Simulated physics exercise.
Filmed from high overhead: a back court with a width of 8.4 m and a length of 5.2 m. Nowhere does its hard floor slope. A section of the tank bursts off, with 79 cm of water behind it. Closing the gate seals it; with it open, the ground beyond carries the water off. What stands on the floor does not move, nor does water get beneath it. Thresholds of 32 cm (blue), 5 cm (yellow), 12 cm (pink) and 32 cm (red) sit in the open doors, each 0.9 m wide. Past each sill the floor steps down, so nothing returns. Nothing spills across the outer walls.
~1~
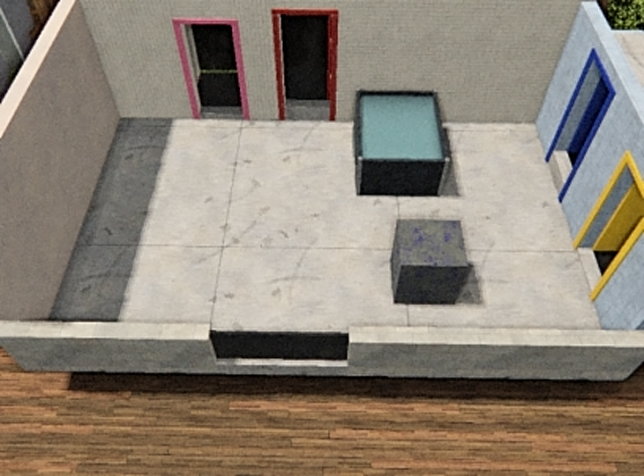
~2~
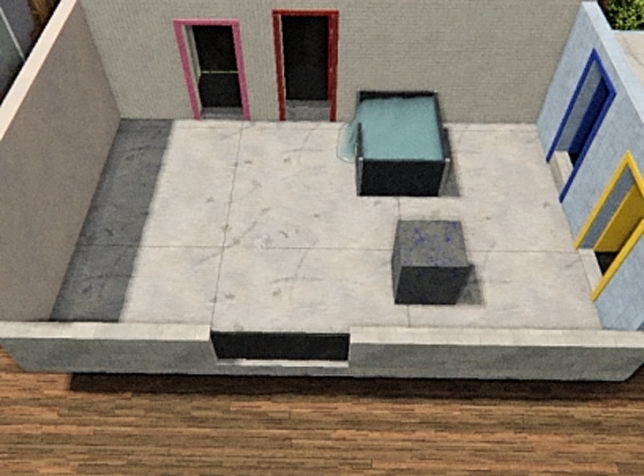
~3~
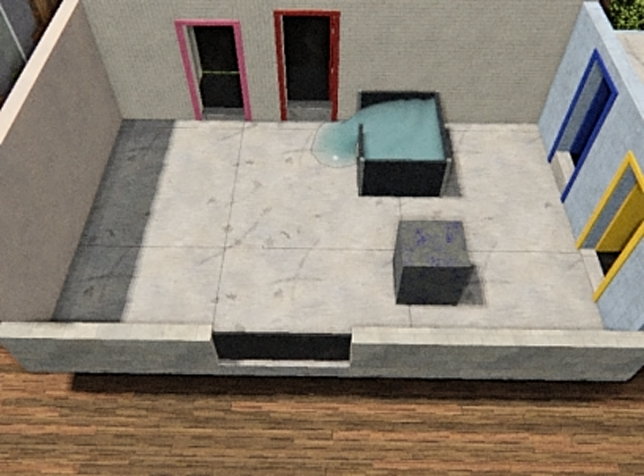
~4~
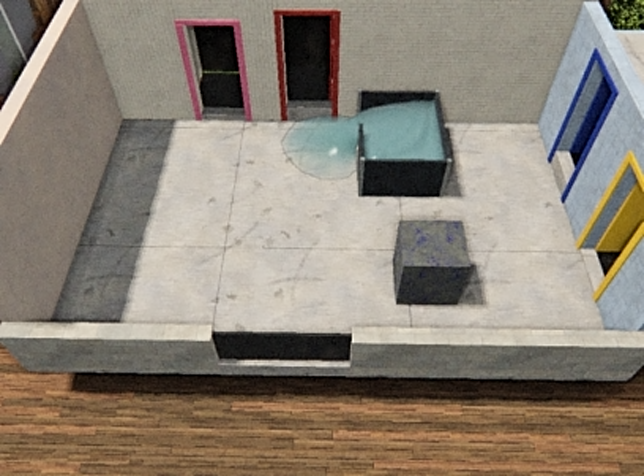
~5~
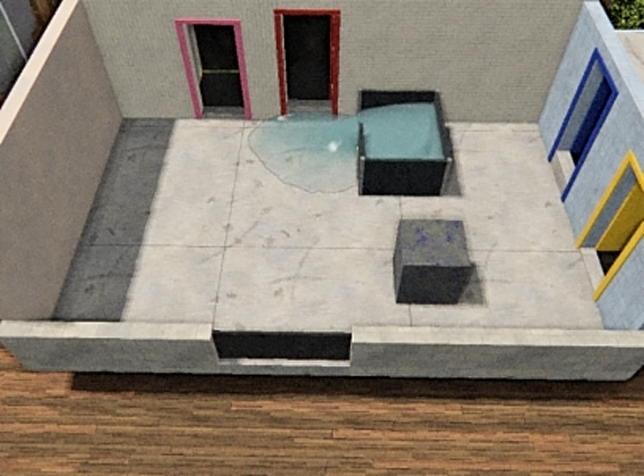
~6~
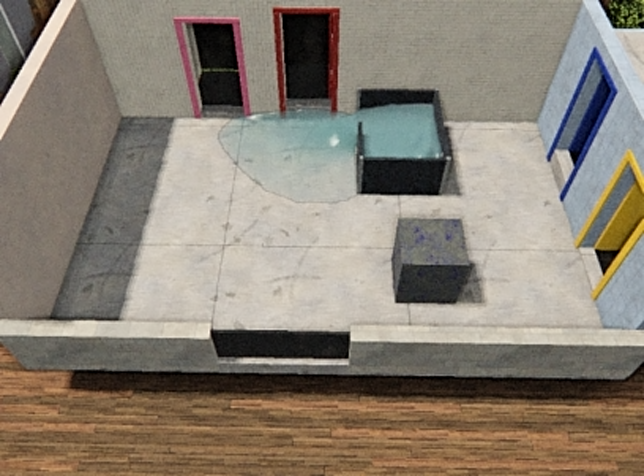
A walled court with a pale, flat floor is seen from high overhead, with brown wooden boards beyond its low front wall. A dark tank of blue-green water stands near the back wall, a grey block in front of it, with pink and red doorways behind and blue and yellow ones at right. Water pours from the tank's left side and spreads leftward in a thin, rounded sheet past the red doorway, while the view stays still.
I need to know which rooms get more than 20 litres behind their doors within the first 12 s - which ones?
As I see it, at the blue door the total will be lower than the limit, at the yellow door the total will be lower than the limit, at the pink door the total will be lower than the limit, at the red door the total will be lower than the limit.
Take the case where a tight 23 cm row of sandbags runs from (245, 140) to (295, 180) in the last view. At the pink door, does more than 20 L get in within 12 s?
Pink: Exceeded.
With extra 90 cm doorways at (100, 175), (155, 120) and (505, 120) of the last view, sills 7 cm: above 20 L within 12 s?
Well, the first is on the high side, the second is on the high side, and the third is on the low side.
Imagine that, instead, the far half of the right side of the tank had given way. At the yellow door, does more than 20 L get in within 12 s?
Compared with the limit, yellow is more.
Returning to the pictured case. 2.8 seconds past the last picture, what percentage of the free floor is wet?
I'd guess around 40 %.
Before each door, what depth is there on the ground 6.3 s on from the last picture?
Centimetres: Blue 1 / yellow 0 / pink 7 / red 7.
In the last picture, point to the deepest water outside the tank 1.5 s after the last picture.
Look at roughly (124, 138).
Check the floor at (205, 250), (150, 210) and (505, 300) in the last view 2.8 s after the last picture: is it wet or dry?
The first point is awash, the second is awash and the third is not yet hit.
Then, 0.7 s after the last picture water covers 25 % of the floor and is deepest (38 cm) near (353, 135); blue door not reached, yellow door not reached, pink door 12 cm at the sill, 0 L in, red door 29 cm at the sill, 1 L in.
Then, 1.5 s after the last picture water covers 35 % of the floor and is deepest (37 cm) near (124, 138); blue door not reached, yellow door not reached, pink door 10 cm at the sill, 0 L in, red door 21 cm at the sill, 2 L in.
Then, 2.8 s after the last picture water covers 40 % of the floor and is deepest (34 cm) near (41, 344); blue door not reached, yellow door not reached, pink door 7 cm at the sill, 0 L in, red door 15 cm at the sill, 2 L in.
Then, 6.3 s after the last picture water covers 65 % of the floor and is deepest (15 cm) near (41, 344); blue door 1 cm at the sill, 0 L in, yellow door not reached, pink door 7 cm at the sill, 0 L in, red door 7 cm at the sill, 2 L in.
Then, 11.3 s after the last picture water covers 95 % of the floor and is deepest (9 cm) near (371, 350); blue door 6 cm at the sill, 0 L in, yellow door 6 cm at the sill, 2 L in, pink door 6 cm at the sill, 0 L in, red door 6 cm at the sill, 2 L in.
